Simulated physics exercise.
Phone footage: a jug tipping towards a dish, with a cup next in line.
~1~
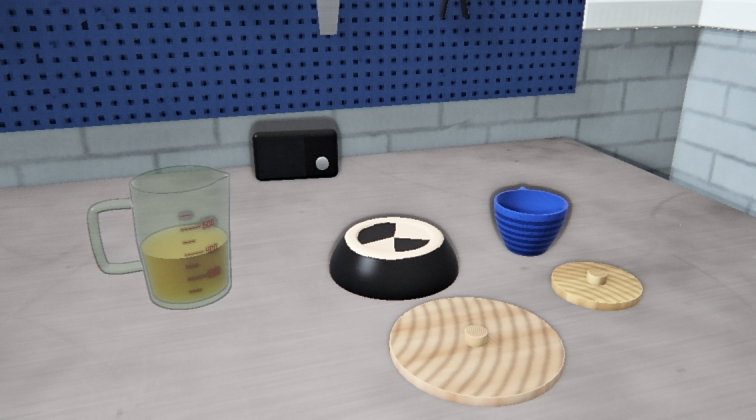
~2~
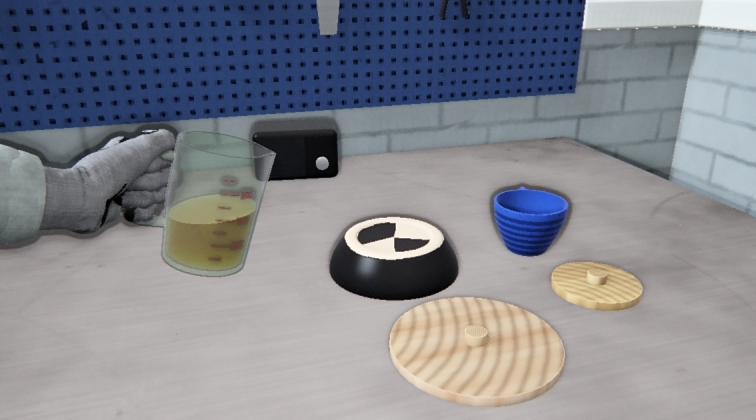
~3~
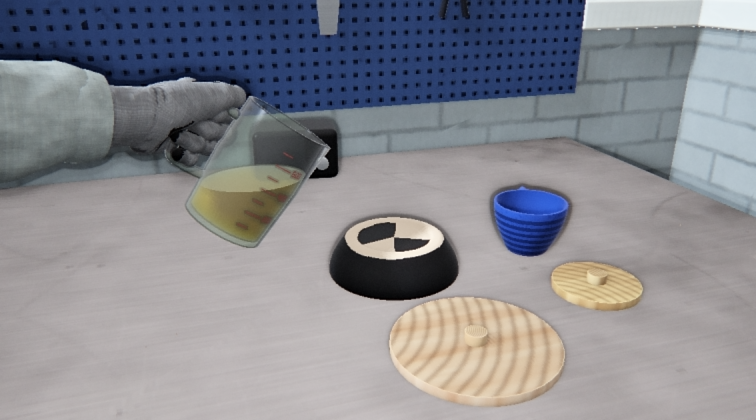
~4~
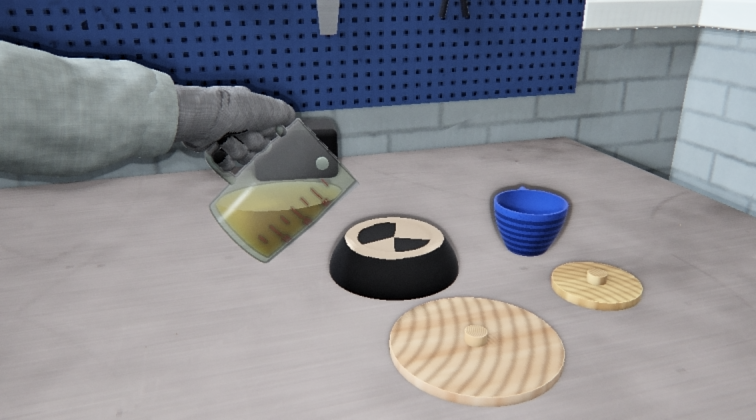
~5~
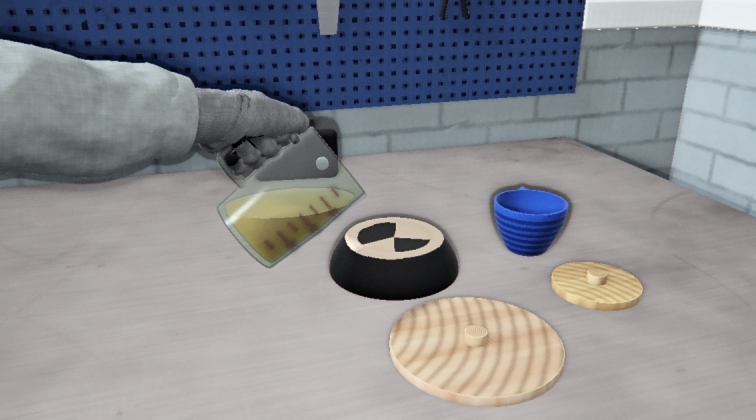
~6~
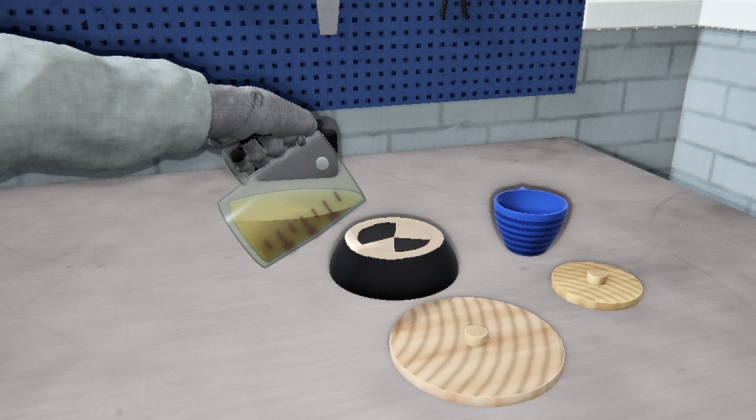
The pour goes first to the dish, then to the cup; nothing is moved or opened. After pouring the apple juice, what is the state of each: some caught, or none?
Dish: None caught; cup: Some caught.
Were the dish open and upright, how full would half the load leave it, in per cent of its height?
The level comes to around 35 percent of the height.
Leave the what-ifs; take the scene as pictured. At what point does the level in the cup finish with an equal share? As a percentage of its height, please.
Around 75 in a hundred.
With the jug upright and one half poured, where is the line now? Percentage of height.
I'd guess around 20 in a hundred.
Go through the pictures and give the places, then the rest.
In the first frame, nothing is moving yet; jug (184, 233) about half full; dish (394, 254) upside down; cup (528, 228) open.
In the second frame, the jug is picked up; jug about half full, surface at (213, 209); dish (394, 254) upside down.
The third frame shows tilting; jug (257, 170) tipped 35° with all of its load; cup (528, 228) open.
The fourth frame shows no stream yet; jug (286, 190) tipped 50° with all of its load; dish (394, 254) upside down.
The fifth frame shows still nothing leaves it; jug (294, 196) tipped 55° with all of its load; cup (528, 228) open.
The sixth frame shows on the point of pouring; jug (295, 199) tipped 60° with all of its load; dish (394, 254) upside down; cup (528, 228) open.
Next, it runs off the upturned base of the dish.
After that, the apple juice goes into the cup.
Finally, the dish is empty, in a puddle; the cup has its share inside.
